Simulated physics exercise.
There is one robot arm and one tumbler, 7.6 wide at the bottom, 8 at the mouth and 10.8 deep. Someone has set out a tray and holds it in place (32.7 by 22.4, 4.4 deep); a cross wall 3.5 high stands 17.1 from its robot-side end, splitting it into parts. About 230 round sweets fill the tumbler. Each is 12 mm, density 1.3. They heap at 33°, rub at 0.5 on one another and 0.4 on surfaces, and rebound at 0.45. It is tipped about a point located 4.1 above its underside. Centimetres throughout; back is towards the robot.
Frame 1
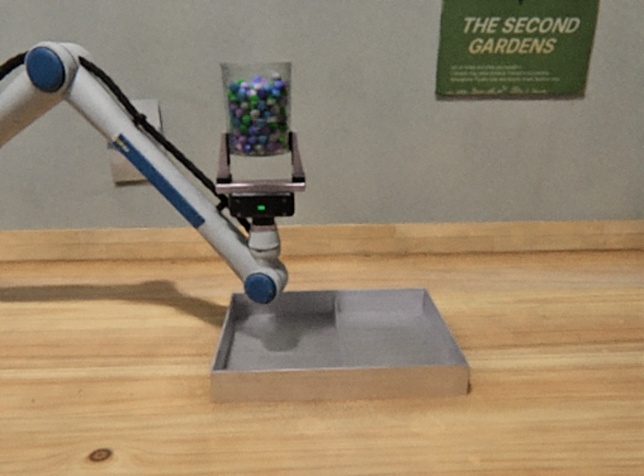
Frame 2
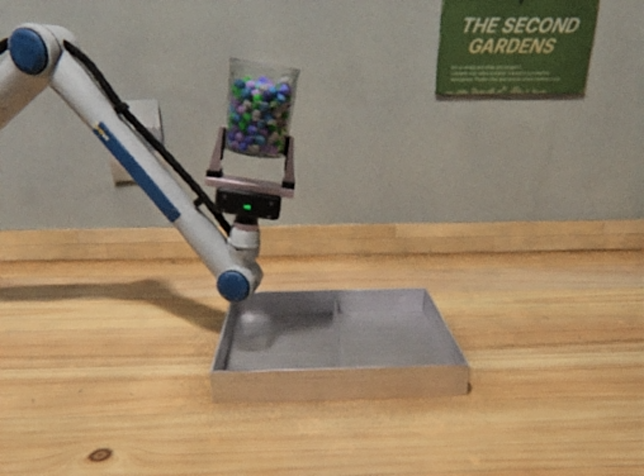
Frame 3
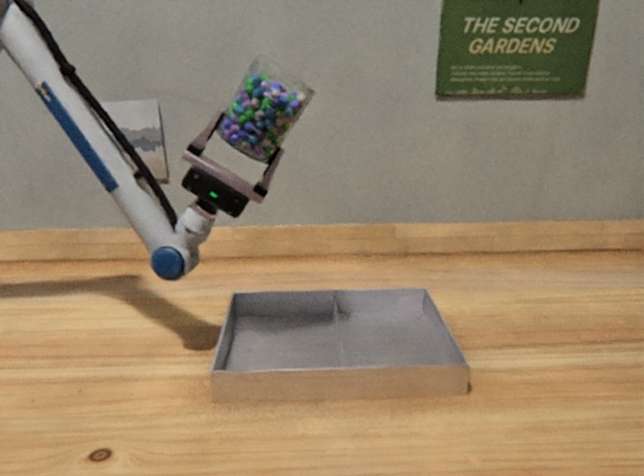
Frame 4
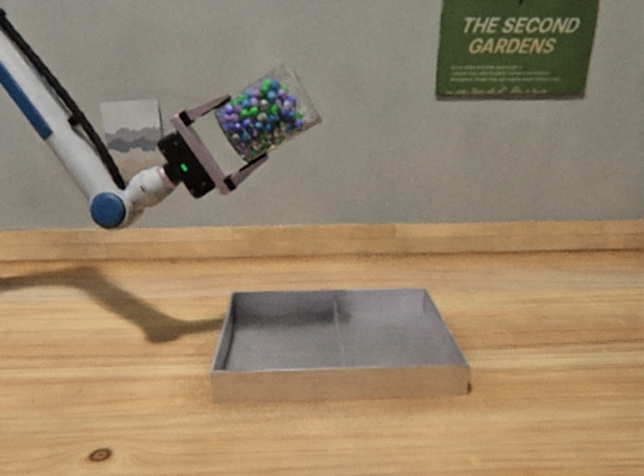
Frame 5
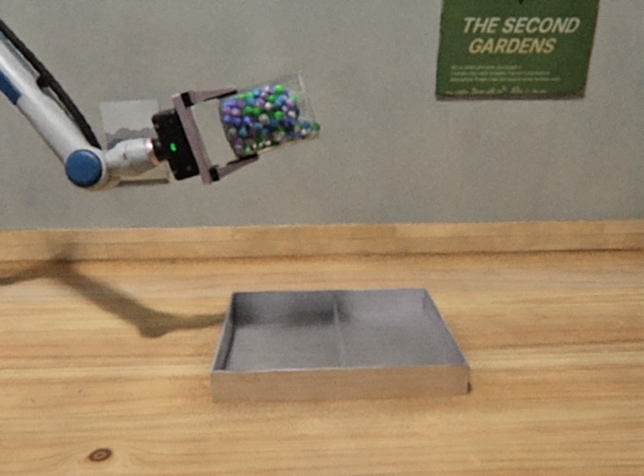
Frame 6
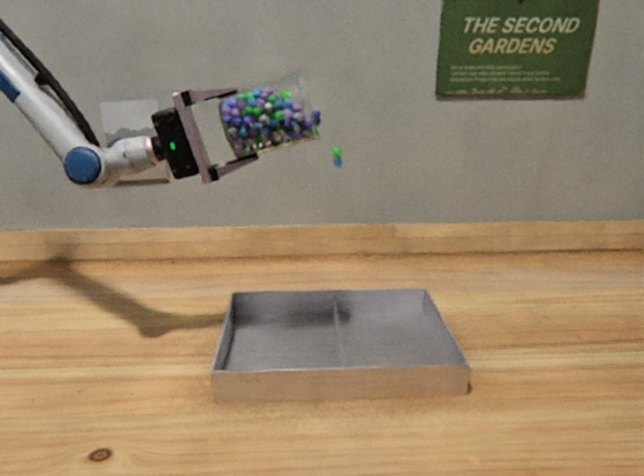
A robot arm tilted a clear tumbler full of colourful little balls over to the right, high above a divided metal tray, until it lay nearly sideways and a couple of balls dropped from its mouth.
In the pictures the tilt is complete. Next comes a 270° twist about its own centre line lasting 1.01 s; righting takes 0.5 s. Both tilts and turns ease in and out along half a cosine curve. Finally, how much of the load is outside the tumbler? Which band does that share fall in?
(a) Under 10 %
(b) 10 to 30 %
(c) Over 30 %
(b) 10 to 30 %.
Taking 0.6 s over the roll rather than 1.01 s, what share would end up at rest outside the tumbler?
Then: Approx. 10 %.
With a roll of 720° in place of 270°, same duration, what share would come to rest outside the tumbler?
In that case you'd get close to 15 per cent.
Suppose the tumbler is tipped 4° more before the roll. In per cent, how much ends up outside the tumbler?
Estimate: Some 20 %.
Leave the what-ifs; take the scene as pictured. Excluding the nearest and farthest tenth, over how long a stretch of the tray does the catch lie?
That stretch is roughly 12 cm long.
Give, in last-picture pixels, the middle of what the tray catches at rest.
The centre sits around (379, 339).
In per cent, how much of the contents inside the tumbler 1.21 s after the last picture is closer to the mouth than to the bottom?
About 35 percent is in the half nearer the mouth.
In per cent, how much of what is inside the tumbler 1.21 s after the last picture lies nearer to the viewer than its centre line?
40 per cent or thereabouts.
Then, 0.60 s later, tipped 75°, highest piece 38 above the table; 216 in the tumbler, 6 in the far-side part, 10 in flight or on a rim.
Then, 1.21 s later, tipped 50°, highest piece 38 above the table; 199 in the tumbler, 30 in the far-side part, 3 in flight or on a rim.
Then, 1.71 s later, upright, highest piece 40 above the table; 197 in the tumbler, 34 in the far-side part, 1 in the robot-side part.
Then, 2.41 s later, upright, highest piece 40 above the table; 197 in the tumbler, 35 in the far-side part.
At rest, 197 in the tumbler, 35 in the far-side part. That is 15 % outside the tumbler.
